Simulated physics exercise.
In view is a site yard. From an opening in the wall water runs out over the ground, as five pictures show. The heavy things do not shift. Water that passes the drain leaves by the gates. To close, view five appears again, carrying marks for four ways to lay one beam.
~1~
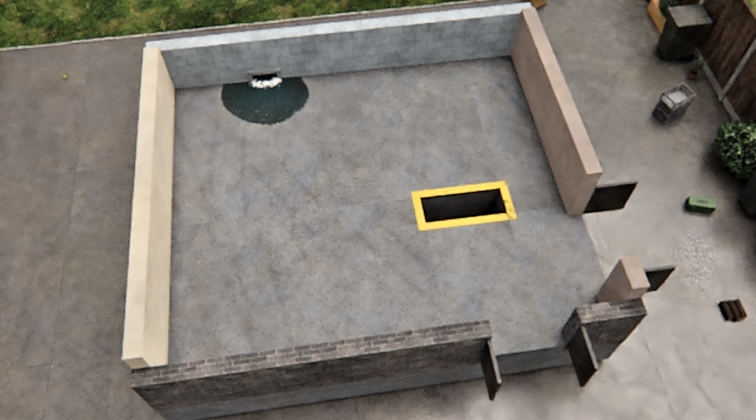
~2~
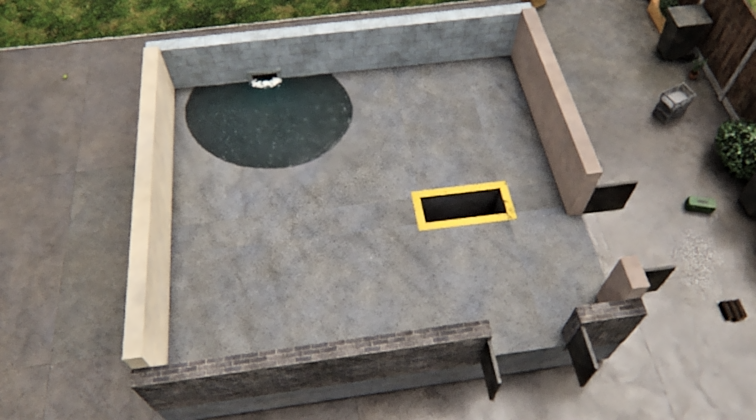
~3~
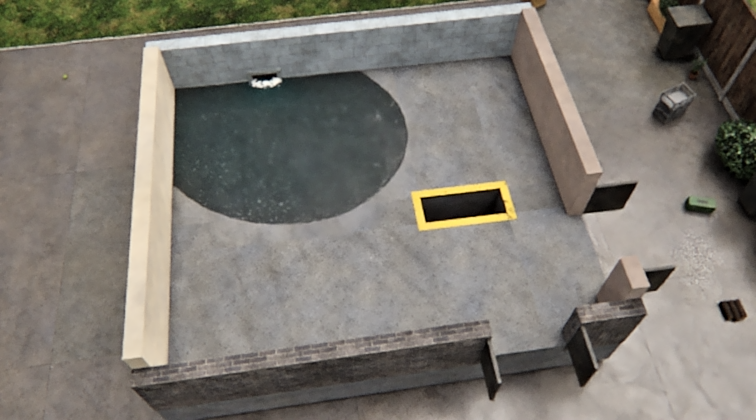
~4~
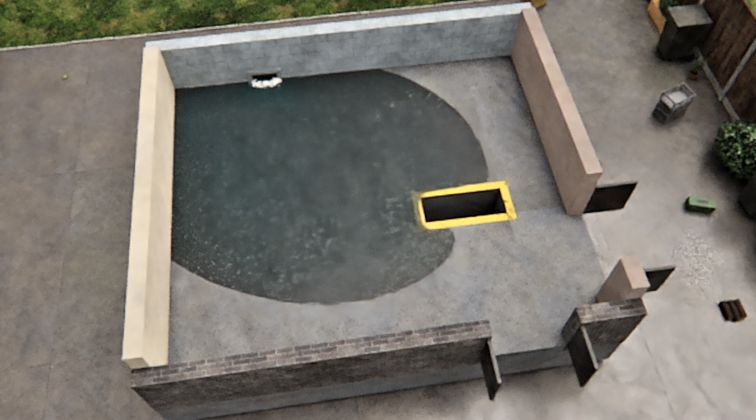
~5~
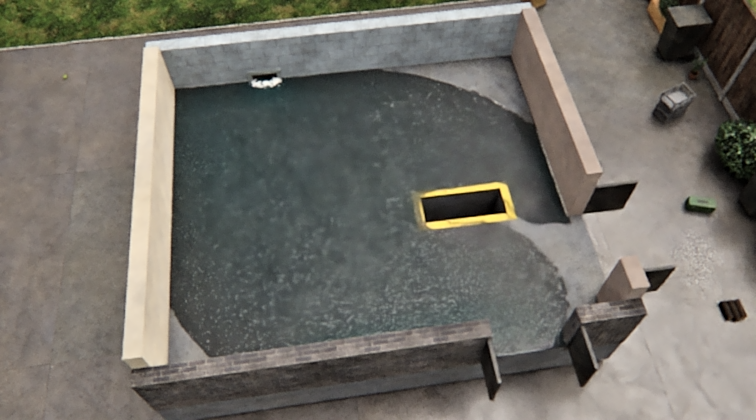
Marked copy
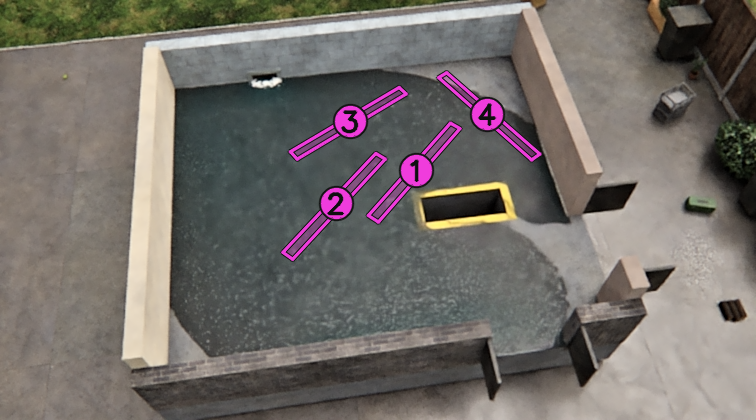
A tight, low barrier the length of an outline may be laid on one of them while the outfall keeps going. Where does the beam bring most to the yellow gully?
Go for 4.
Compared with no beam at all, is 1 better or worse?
Spot 1 is worse.
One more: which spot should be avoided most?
Here it is spot 1.
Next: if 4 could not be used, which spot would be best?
2.
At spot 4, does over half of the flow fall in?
No.
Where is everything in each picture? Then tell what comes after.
Outfall at (265, 76); yellow gully at (463, 205); open gate at (521, 336); open gate at (582, 254); water covers 4 % of the ground and shows as far out as (281, 116); yellow gully still dry.
Water covers 14 % of the ground and shows as far out as (289, 162); yellow gully still dry.
Water covers 31 % of the ground and shows as far out as (335, 211); yellow gully still dry.
Water covers 55 % of the ground and shows as far out as (382, 291); yellow gully taking water.
Water covers 82 % of the ground and shows as far out as (551, 288); yellow gully taking water.
On the marked copy, 1 from (373, 218) to (455, 125); 2 from (287, 255) to (380, 156); 3 from (293, 155) to (402, 90); 4 from (442, 75) to (535, 156).
With 1, about 8 % of the stream runs into the yellow gully, about 92 % out by the gates.
With 2, about 16 % of the stream runs into the yellow gully, about 84 % out by the gates.
With 3, about 11 % of the stream runs into the yellow gully, about 89 % out by the gates.
With 4, about 24 % of the stream runs into the yellow gully, about 76 % out by the gates.
